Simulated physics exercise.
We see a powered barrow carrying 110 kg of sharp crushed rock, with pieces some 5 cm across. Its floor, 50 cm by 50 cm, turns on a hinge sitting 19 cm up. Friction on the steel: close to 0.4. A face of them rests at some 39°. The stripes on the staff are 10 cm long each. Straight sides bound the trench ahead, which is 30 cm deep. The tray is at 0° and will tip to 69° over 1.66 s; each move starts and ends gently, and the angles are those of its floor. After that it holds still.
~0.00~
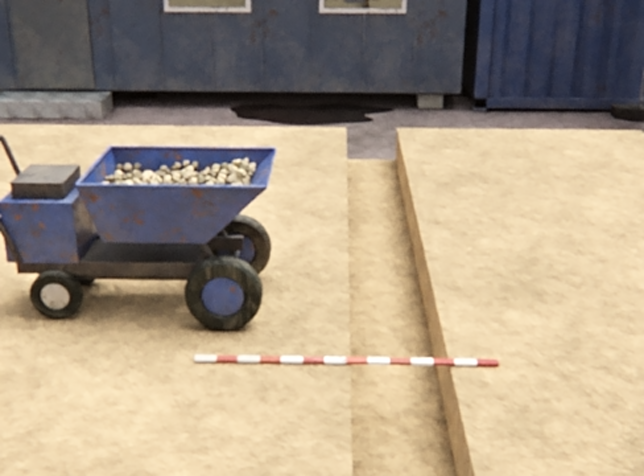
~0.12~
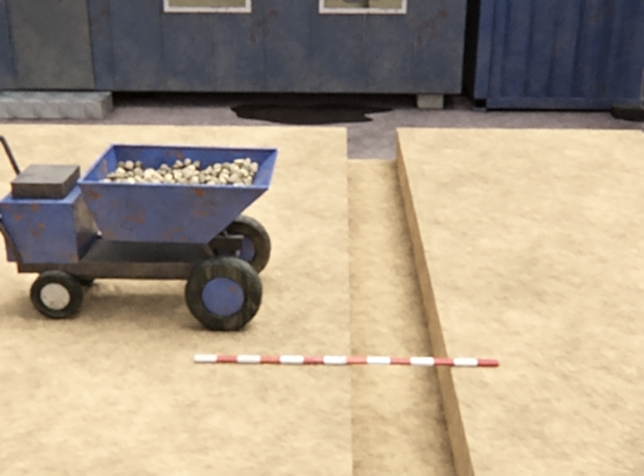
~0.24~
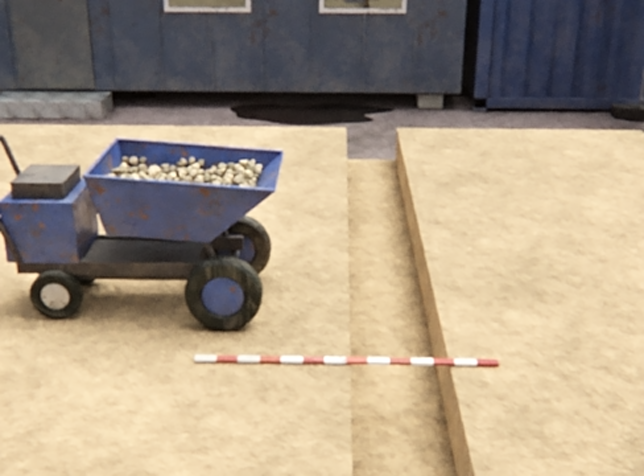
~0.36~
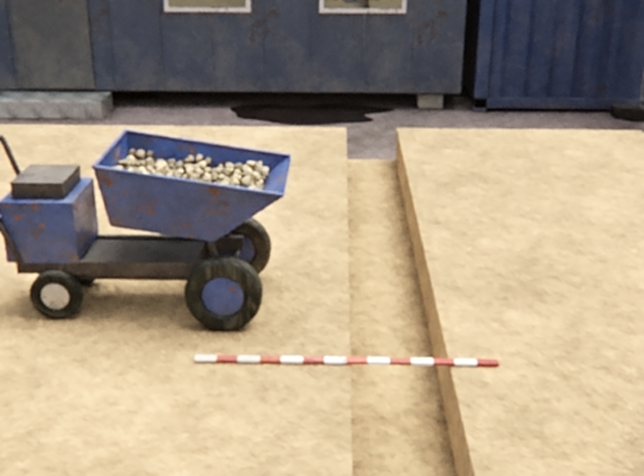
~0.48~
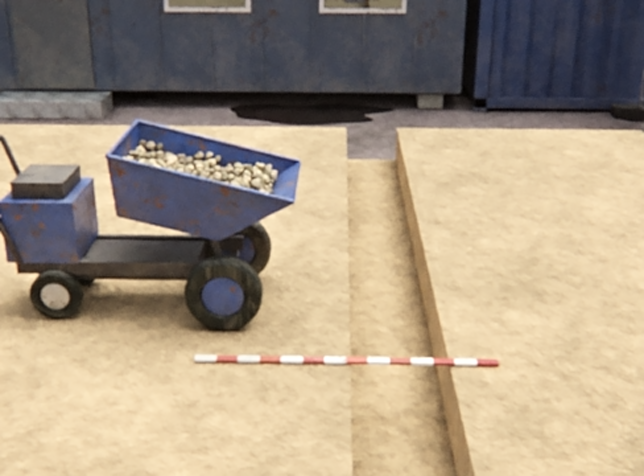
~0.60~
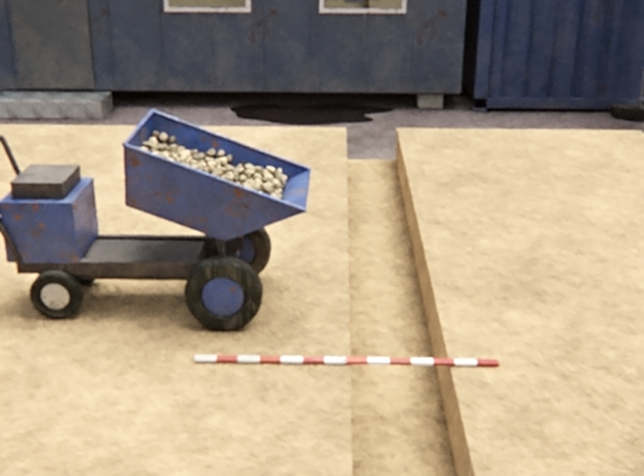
On sandy ground beside a trench, a blue barrow's tray of stones tilts rightward.
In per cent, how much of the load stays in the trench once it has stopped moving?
I would say about 100 per cent.
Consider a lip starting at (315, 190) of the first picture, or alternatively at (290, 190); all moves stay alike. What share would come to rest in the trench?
Roughly 90 per cent, then 100 per cent.
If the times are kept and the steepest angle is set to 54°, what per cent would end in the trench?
Roughly 10 per cent would end in the trench.
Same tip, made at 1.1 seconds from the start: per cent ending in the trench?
About 100%.
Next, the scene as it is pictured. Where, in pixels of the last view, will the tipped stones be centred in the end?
I'd point to around (390, 342).
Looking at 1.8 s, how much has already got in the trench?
Some 30 per cent.
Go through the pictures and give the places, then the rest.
In the first frame, lip at (266, 188), floor tilted 0°, highest stones at (237, 169).
In the second frame, the tray is at 1°, its lip at (268, 188); the top of the load is at (239, 170); the stones move at 0.1 m/s on average.
In the third frame, lip at (274, 191), floor tilted 4°, highest stones at (196, 170); the stones move at 0.3 m/s on average.
In the fourth frame, the tray is at 8°, its lip at (283, 196); the top of the load is at (142, 161); the stones move at 0.4 m/s on average.
In the fifth frame, lip at (294, 202), floor tilted 14°, highest stones at (147, 151); the stones move at 0.5 m/s on average.
In the sixth frame, lip at (306, 211), floor tilted 21°, highest stones at (157, 144); the stones move at 0.5 m/s on average.
After 1.2 s the floor is at 58°; 100 % in the tray; the foremost stones are at (337, 246).
After 1.8 s the floor is at 69°; 70 % in the tray, 30 % in the trench; the foremost stones are at (416, 355).
After 2.1 s the floor is at 69°; 32 % in the tray, 68 % in the trench; the foremost stones are at (432, 353).
After 4.1 s the floor is at 69°; 0 % in the tray, 100 % in the trench; the foremost stones are at (430, 355).
